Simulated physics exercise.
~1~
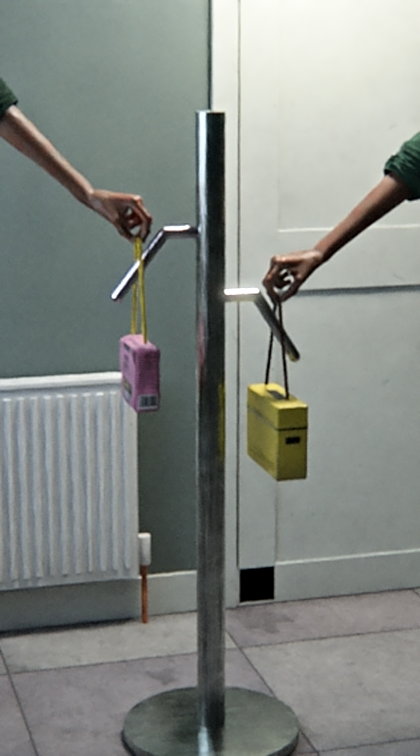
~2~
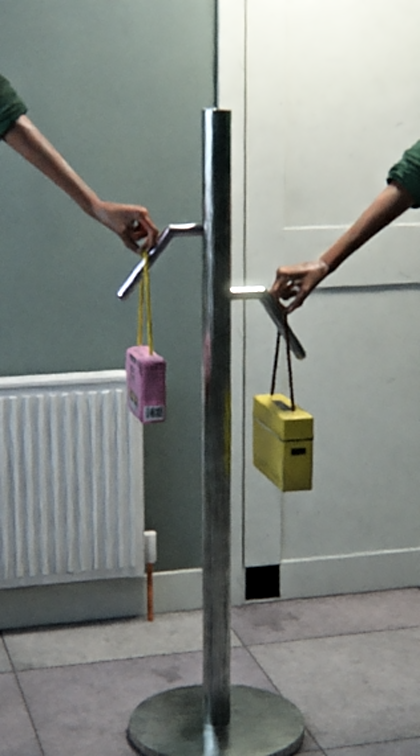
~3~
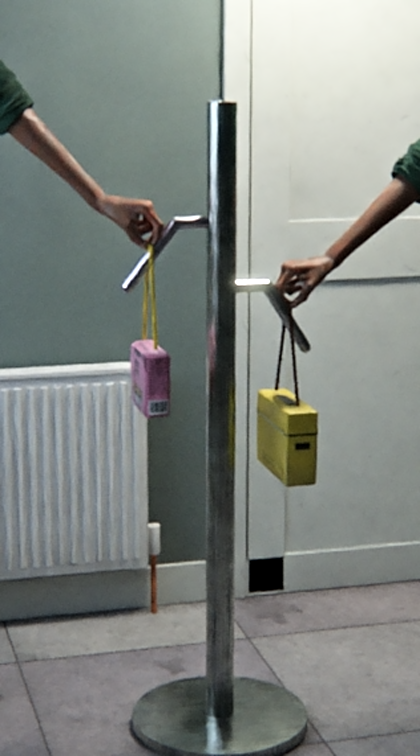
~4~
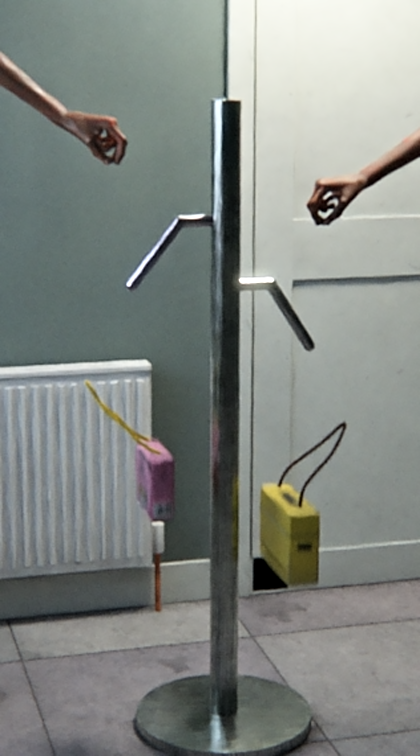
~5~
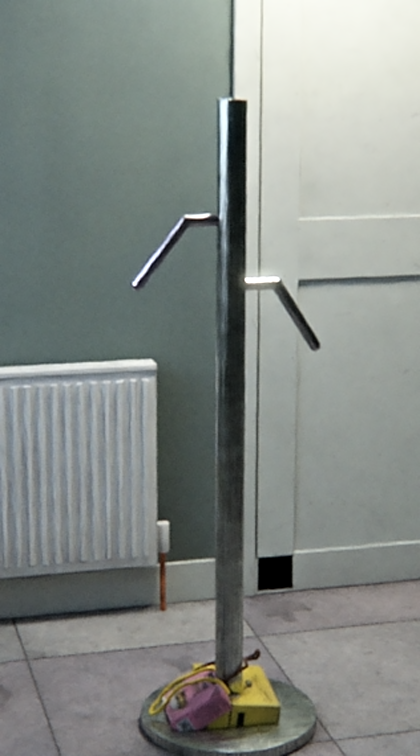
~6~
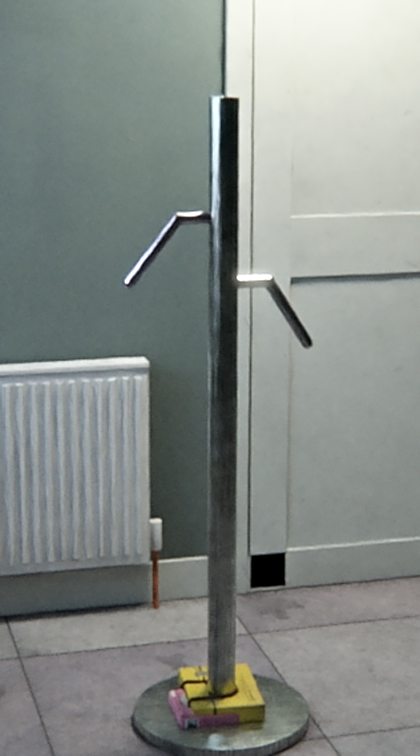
Two hands release a pink pouch and a yellow case, which both fall to the floor.
